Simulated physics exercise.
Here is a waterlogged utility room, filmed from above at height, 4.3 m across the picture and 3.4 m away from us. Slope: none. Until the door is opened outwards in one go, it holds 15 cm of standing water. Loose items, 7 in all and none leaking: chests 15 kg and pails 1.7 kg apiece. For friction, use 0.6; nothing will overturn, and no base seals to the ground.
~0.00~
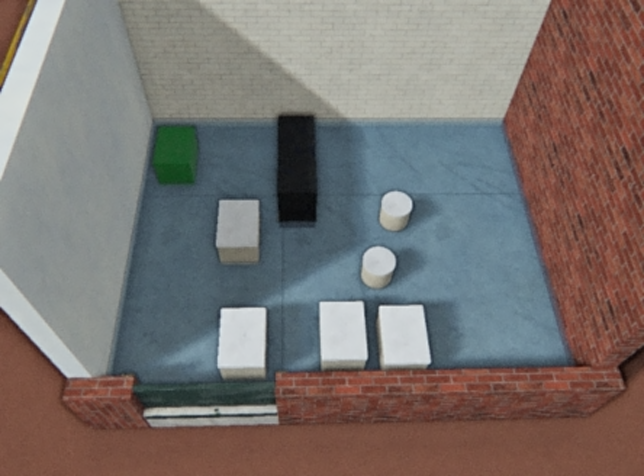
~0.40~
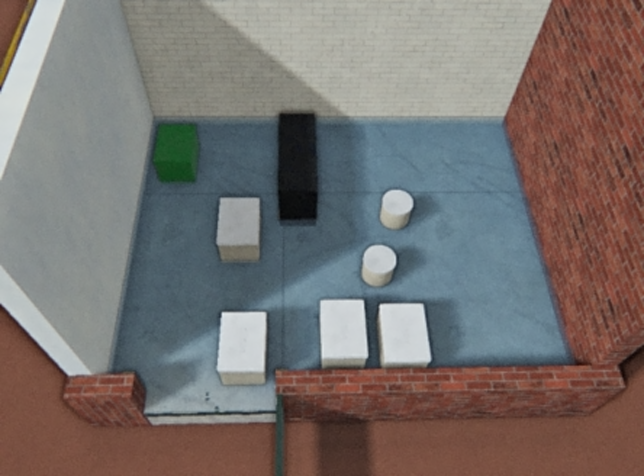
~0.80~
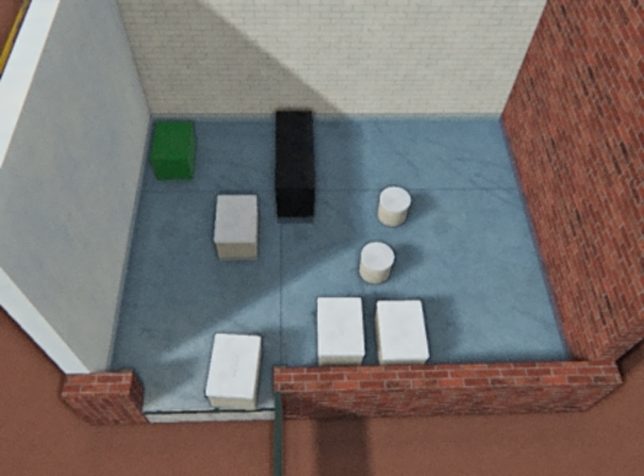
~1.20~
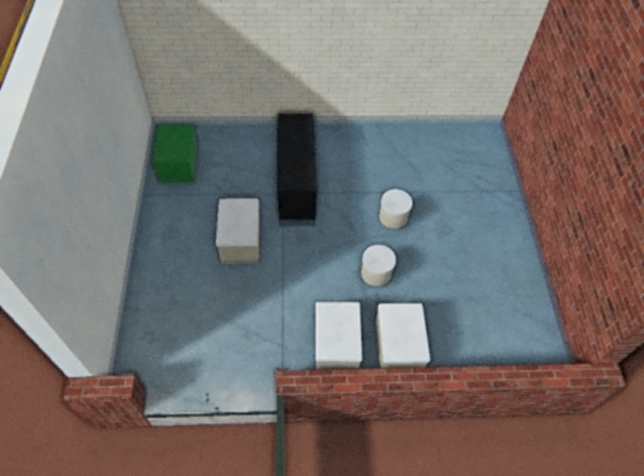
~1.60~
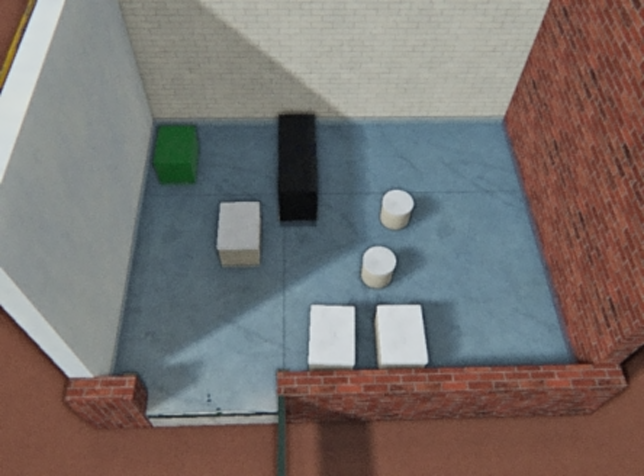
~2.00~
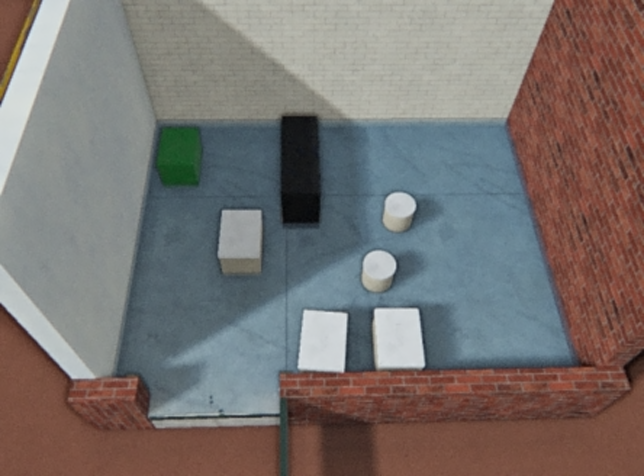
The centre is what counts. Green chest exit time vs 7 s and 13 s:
Late or never.
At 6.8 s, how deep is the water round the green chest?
I'd say around 12 cm.
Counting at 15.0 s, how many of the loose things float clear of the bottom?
My tally comes to 1.
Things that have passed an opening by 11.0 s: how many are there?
Result: 5.
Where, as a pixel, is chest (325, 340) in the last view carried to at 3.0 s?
It would be close to (286, 345) by then.
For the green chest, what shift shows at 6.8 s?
About 40 cm by then.
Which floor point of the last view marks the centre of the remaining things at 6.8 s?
Around (247, 312).
After 3.0 s the green chest is near (177, 155), 0.1 m from its start, afloat; 1 of 7 are out; 6 afloat.
After 6.8 s the green chest is near (167, 177), 0.4 m from its start, afloat; 2 of 7 are out; 5 afloat.
After 11.0 s the green chest is near (165, 219), 1.0 m from its start, afloat; 5 of 7 are out; 2 afloat.
After 15.0 s the green chest is near (156, 257), 1.4 m from its start, afloat; 6 of 7 are out; 1 afloat.
